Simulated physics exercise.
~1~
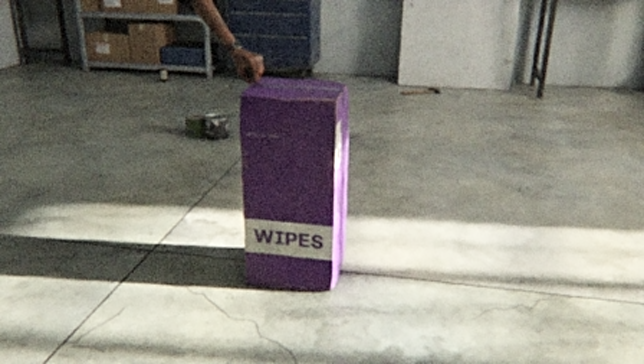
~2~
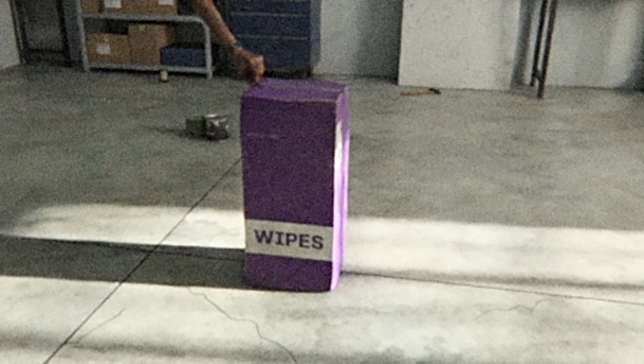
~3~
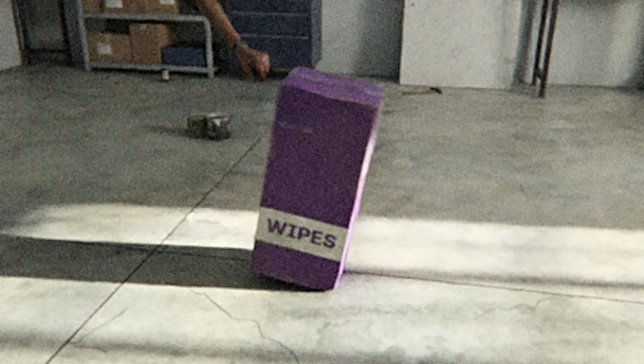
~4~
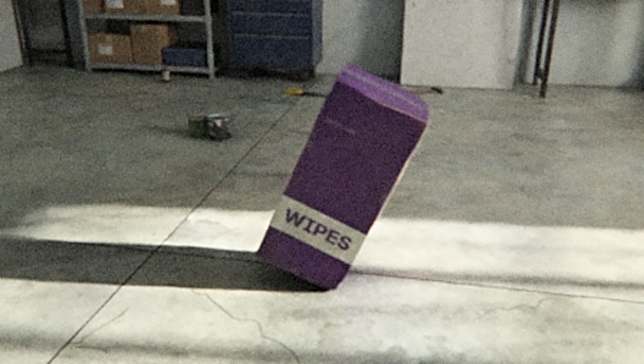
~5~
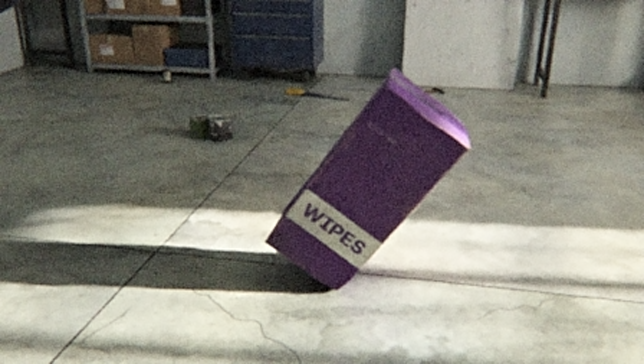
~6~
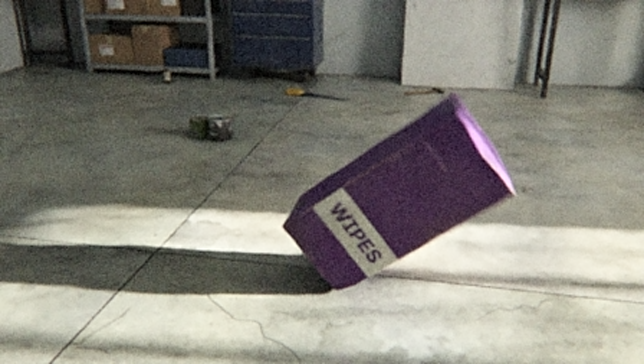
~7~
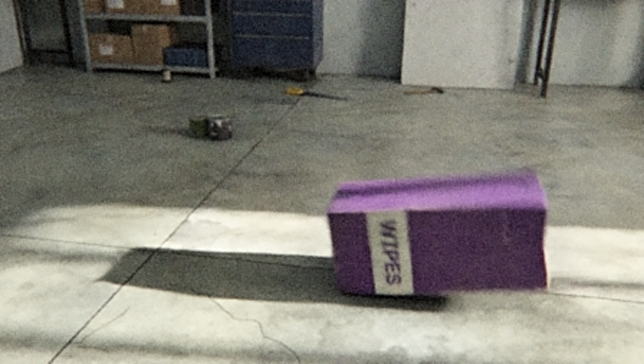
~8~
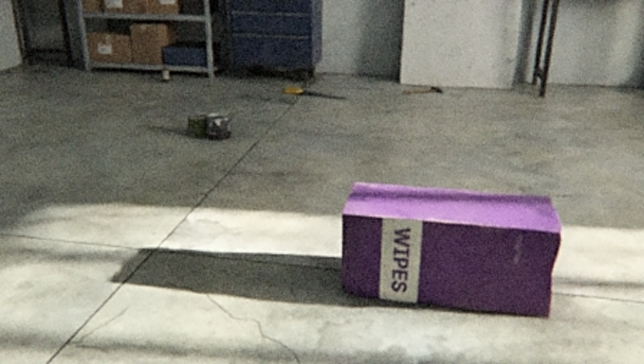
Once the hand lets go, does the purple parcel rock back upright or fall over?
The purple parcel falls over to the right and ends up lying on its side.
